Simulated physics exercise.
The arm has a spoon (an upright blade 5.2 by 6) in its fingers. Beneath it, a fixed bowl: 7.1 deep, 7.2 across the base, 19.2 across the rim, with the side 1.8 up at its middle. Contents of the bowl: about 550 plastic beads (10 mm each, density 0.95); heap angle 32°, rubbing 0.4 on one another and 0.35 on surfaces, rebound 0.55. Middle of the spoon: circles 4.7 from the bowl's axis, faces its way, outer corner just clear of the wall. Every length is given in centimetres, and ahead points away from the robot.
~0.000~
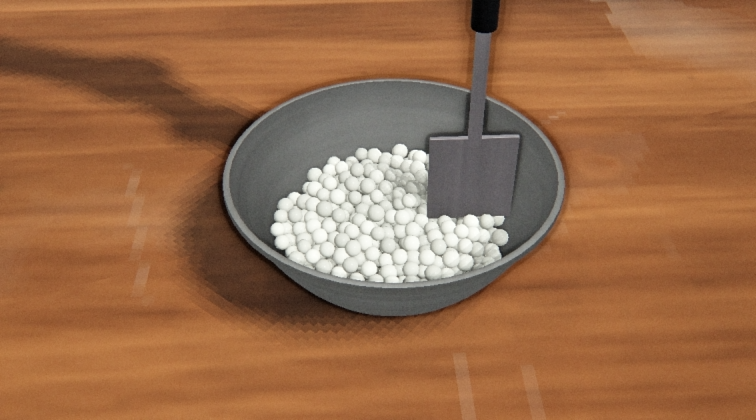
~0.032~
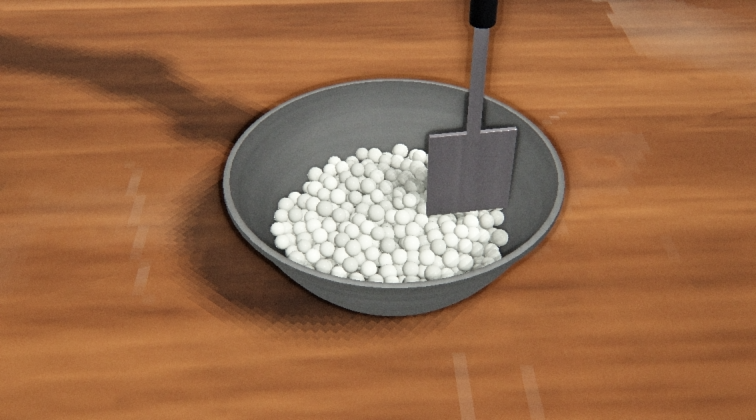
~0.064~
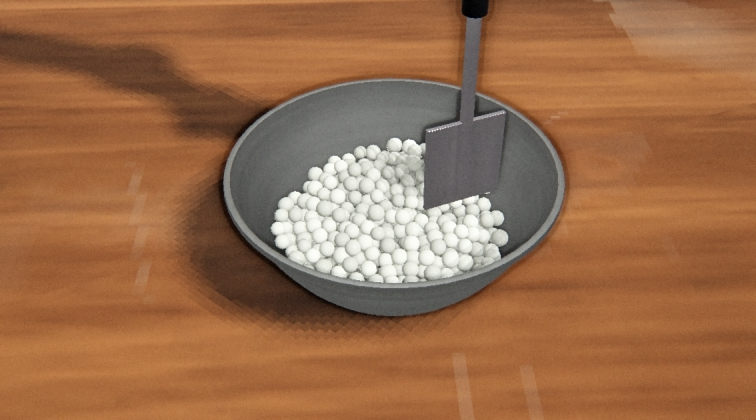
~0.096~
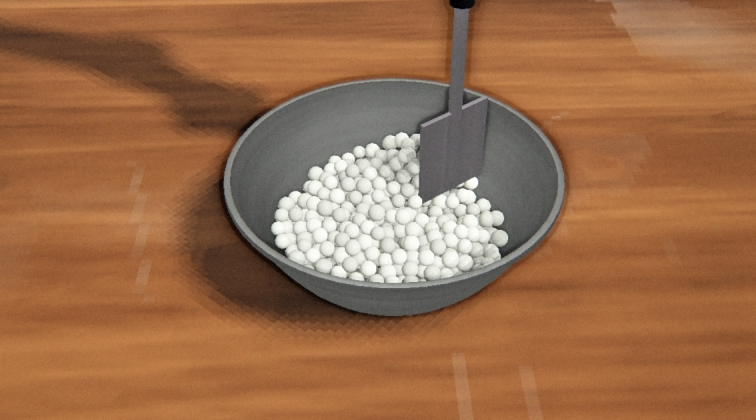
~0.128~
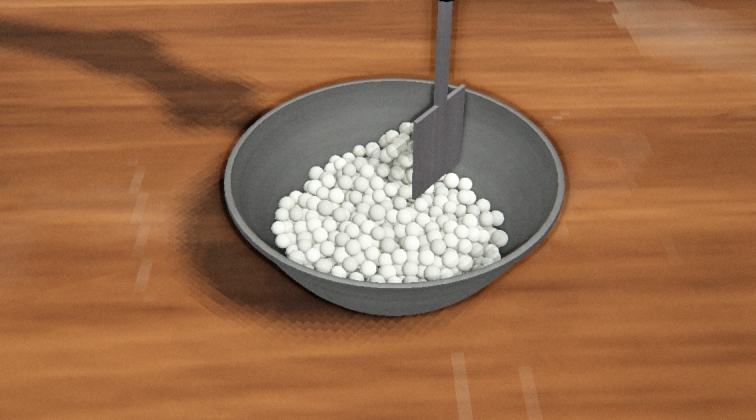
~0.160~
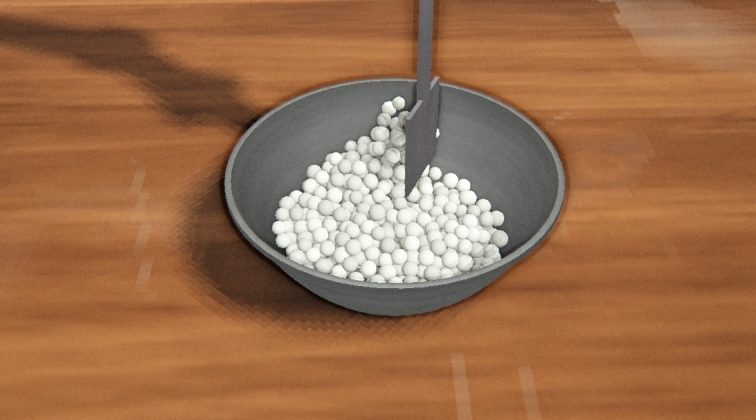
To begin with, a flat grey blade on a dark-handled stem stands upright in a grey bowl of white beads on a wooden surface. The blade moves leftward and toward the back of the bowl, turning edge-on, as beads heap up along its left side near the far wall.
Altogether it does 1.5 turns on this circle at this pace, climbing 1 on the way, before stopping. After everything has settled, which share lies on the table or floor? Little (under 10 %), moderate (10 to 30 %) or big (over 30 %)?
Little.
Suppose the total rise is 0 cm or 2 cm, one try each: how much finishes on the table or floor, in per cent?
It comes to about 5 per cent and about 0 per cent.
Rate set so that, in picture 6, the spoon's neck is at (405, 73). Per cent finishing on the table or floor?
About 5 per cent.
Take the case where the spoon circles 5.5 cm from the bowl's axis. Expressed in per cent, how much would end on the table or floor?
Then about 0 %.
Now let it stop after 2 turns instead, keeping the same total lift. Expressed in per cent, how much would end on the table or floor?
Close to 0 in a hundred.
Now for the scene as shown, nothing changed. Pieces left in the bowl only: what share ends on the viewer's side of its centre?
50 %.
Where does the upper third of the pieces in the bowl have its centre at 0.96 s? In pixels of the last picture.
Around (392, 179).
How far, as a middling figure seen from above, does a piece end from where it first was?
I'd put it at roughly 1 centimetres.
After 0.56 s, 252° round, highest piece 9 above the table; 543 in the bowl, 2 on the table or floor, 1 in flight or on the tool.
After 0.96 s, 78° round, highest piece 8 above the table; 537 in the bowl, 9 on the table or floor.
After 1.35 s, 180° round, highest piece 6 above the table; 537 in the bowl, 9 on the table or floor.
After 2.05 s, 180° round, highest piece 6 above the table; 537 in the bowl, 9 on the table or floor.
At rest, 537 in the bowl, 9 on the table or floor. That is 2 % on the table or floor.
